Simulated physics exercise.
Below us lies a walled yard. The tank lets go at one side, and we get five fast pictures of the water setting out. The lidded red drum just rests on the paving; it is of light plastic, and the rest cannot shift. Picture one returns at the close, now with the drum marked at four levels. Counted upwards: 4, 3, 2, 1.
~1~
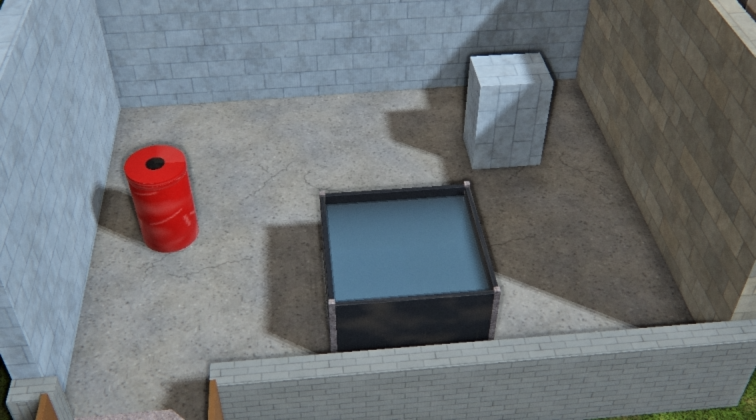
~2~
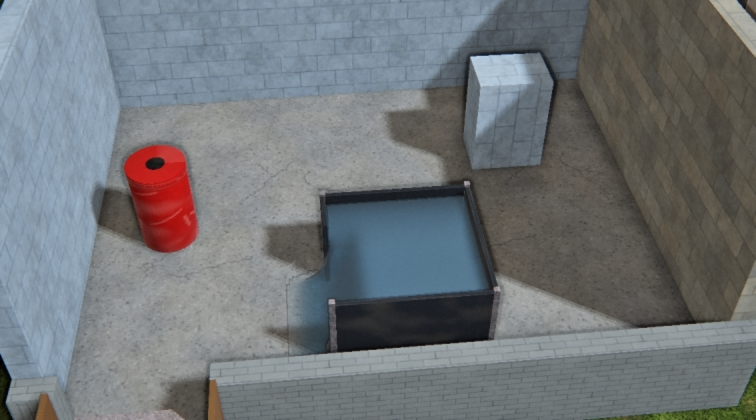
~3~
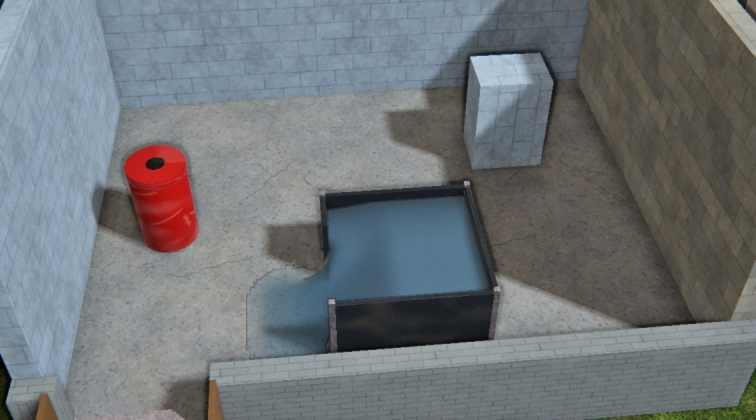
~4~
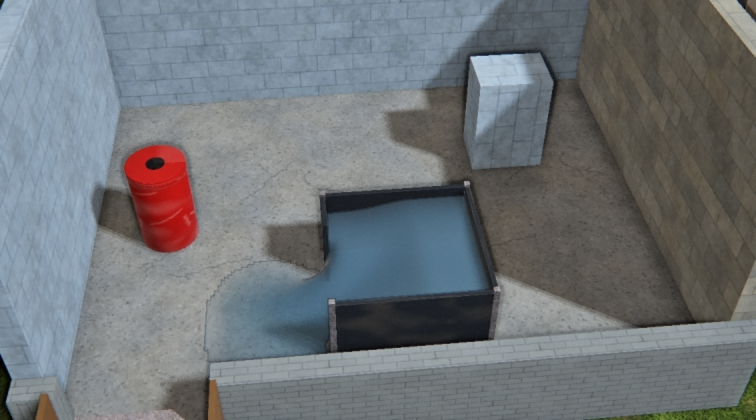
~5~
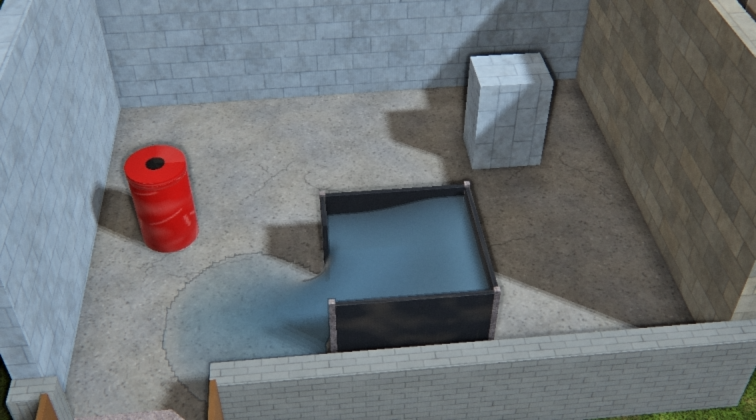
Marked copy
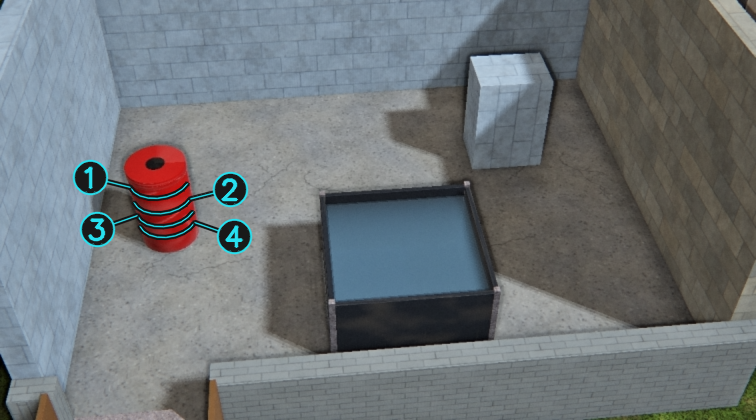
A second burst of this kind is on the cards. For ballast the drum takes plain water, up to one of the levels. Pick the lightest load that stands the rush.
It is 4.
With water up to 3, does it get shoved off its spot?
No.
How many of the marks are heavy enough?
All four.
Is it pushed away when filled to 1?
No, not at all.
In cyan, 1 at (157, 198); 2 at (160, 213); 3 at (163, 226); 4 at (165, 237); from the bottom up 4, 3, 2, 1.
With 1, it does not move.
With 2, it does not move.
With 3, it does not move.
With 4, it does not move.
